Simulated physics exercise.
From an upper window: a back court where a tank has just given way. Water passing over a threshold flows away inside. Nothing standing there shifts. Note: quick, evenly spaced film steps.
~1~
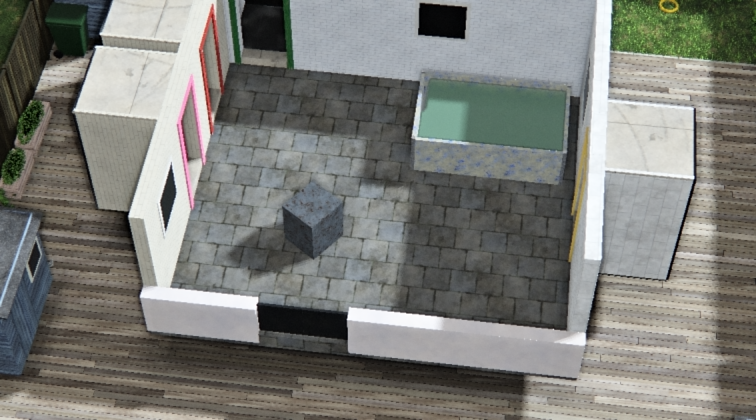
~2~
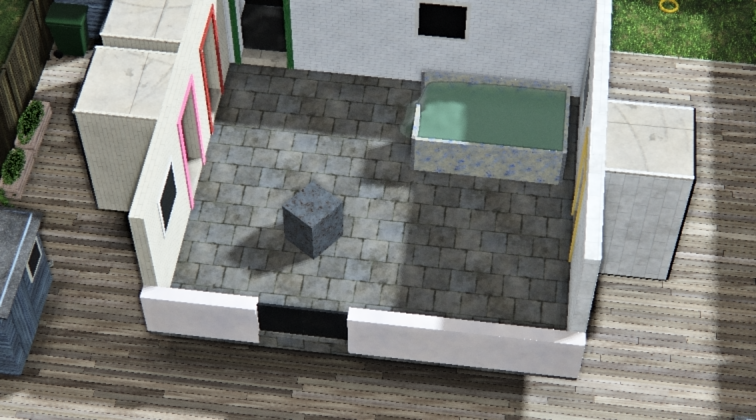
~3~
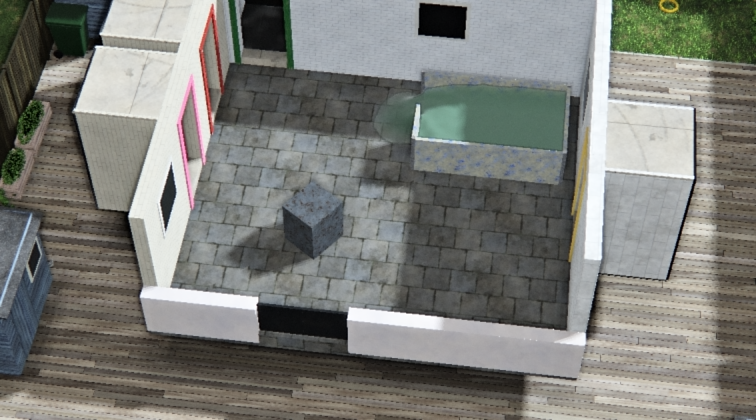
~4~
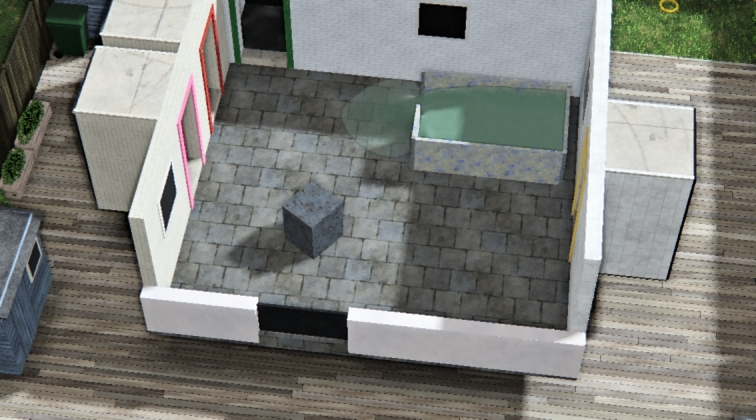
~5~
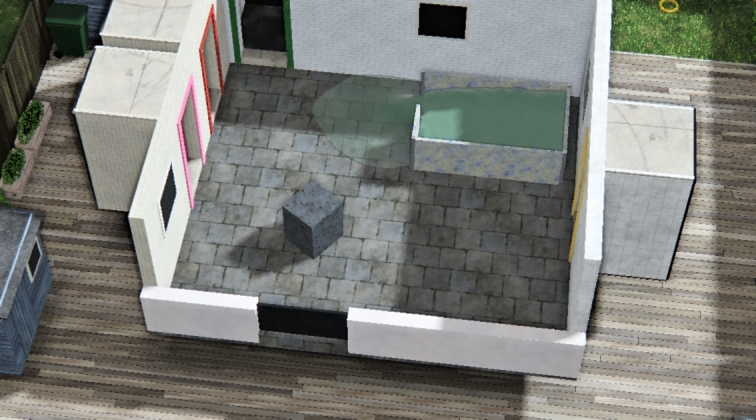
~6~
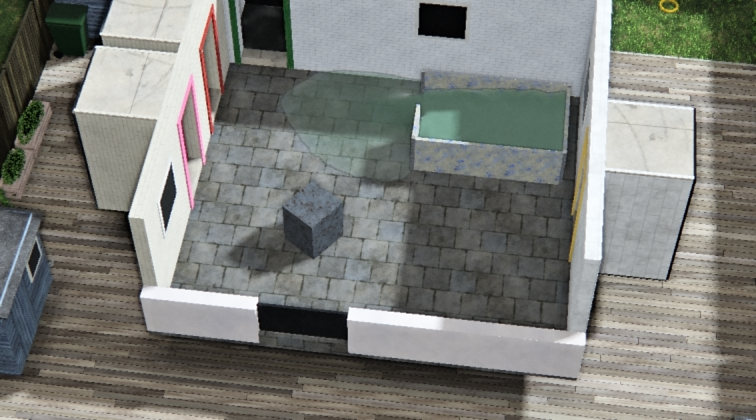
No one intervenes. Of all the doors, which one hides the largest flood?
That would be the red door.
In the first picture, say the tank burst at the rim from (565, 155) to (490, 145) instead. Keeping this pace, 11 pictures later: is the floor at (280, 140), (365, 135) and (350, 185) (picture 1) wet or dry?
The first spot is left untouched, the second is left untouched and the third is left untouched.
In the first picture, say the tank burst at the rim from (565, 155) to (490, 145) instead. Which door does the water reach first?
I'd say the yellow door.
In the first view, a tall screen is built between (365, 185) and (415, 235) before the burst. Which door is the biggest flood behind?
It's the red door.
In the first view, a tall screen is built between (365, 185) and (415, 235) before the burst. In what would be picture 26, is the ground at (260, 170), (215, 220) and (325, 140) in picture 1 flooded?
Log: Point 1 inundated, point 2 inundated, point 3 inundated.
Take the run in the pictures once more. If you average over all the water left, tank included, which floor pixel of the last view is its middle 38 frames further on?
The water's centre sits above (354, 175).
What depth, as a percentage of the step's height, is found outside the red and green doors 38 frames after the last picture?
Respectively about 140 and 80 per cent.
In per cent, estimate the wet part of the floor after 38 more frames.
I reckon around 70 %.
A moment on, water covers 30 % of the floor; green door wet at the sill, nothing in, pink door not reached, yellow door not reached, red door wet at the sill, nothing in.
Next, water covers 35 % of the floor; green door a trickle in, pink door wet at the sill, nothing in, yellow door not reached, red door some in.
Then, water covers 45 % of the floor; green door some in, pink door wet at the sill, nothing in, yellow door not reached, red door a lot in.
Later, water covers 70 % of the floor; green door some in, pink door wet at the sill, nothing in, yellow door not reached, red door a lot in.
In the end, water covers 95 % of the floor; green door some in, pink door wet at the sill, nothing in, yellow door wet at the sill, nothing in, red door a lot in; the red door has let in the most.
